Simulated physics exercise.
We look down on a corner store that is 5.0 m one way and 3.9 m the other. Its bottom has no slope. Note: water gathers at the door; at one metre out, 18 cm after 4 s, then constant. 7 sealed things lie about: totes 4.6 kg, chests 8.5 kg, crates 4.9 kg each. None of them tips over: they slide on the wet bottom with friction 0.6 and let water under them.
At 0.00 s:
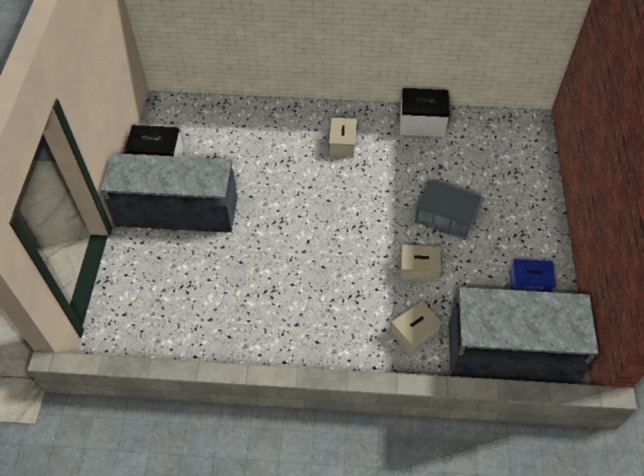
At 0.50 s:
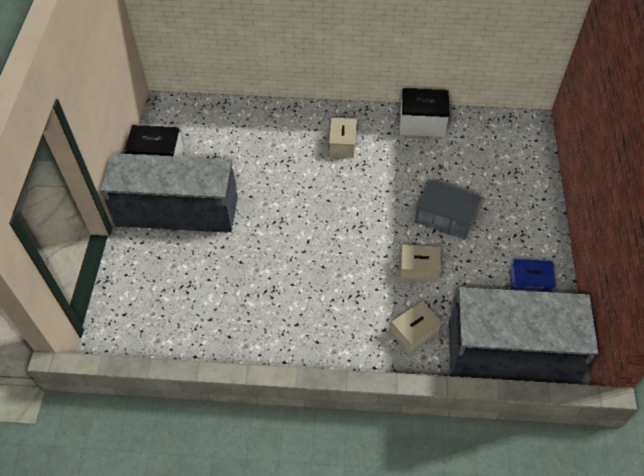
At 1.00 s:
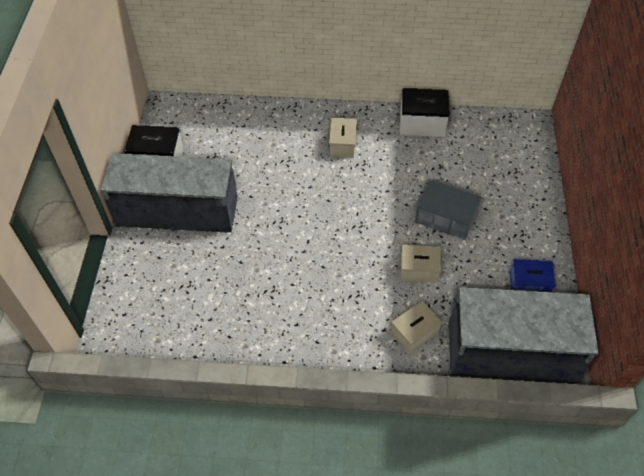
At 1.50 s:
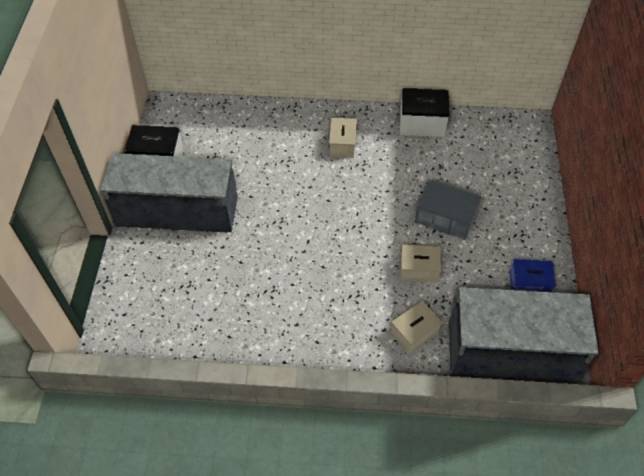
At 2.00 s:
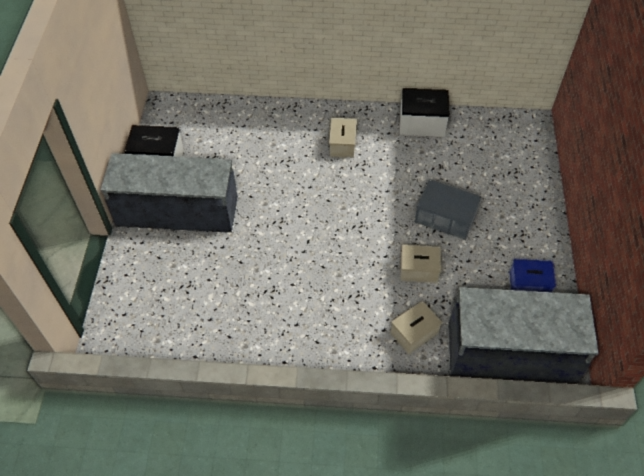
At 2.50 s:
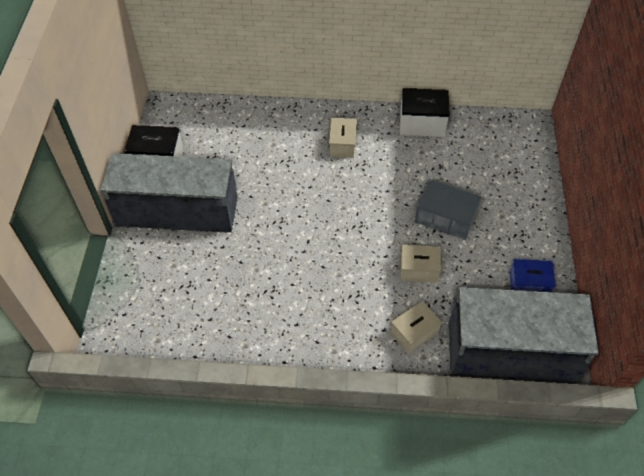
We see a small store room from above, with counters, crates and a blue tote resting on a speckled floor, as greenish water covers the paving outside and then creeps in slightly at the left doorway; nothing inside shifts.
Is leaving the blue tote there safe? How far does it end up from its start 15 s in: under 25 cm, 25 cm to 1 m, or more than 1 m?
It ends up well off.
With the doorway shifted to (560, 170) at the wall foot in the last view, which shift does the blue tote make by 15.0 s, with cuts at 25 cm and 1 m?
As for the blue tote, it keeps its spot.
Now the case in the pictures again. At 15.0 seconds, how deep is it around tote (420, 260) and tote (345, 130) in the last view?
Around 4 cm and 9 cm.
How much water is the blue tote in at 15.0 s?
The depth there is around 13 cm.
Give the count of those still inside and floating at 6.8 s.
Count at that moment: 1.
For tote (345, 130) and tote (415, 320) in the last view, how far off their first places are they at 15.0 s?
200 cm and 350 cm respectively.
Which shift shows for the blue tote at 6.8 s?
I'd put it at around 5 cm.
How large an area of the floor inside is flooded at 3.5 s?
That flooded area is roughly 2.0 m2.
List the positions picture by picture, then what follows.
In the first frame, the blue tote at (535, 272) rests on the ground; 0.0 m2 under water; 0 of 7 have shifted.
In the second frame, the blue tote at (535, 272), on the bottom; 0.0 m2 under water; 0 of 7 have shifted.
In the third frame, the blue tote at (535, 272), on the bottom; water covers 0.0 m2; 0 of 7 have shifted.
In the fourth frame, the blue tote at (535, 272), on the bottom; 0.0 m2 under water; 0 of 7 have shifted.
In the fifth frame, the blue tote at (535, 272), on the bottom; 0.0 m2 under water; 0 of 7 have shifted.
In the sixth frame, the blue tote at (535, 272) rests on the ground; water covers 0.3 m2; 0 of 7 have shifted.
After 3.5 s the blue tote is near (535, 272), 0.0 m from its start, aground; 0 afloat.
After 6.8 s the blue tote is near (538, 272), 0.0 m from its start, aground; 1 afloat.
After 11.0 s the blue tote is near (548, 124), 2.0 m from its start, afloat; 5 afloat.
After 15.0 s the blue tote is near (476, 101), 2.4 m from its start, afloat; 7 afloat.
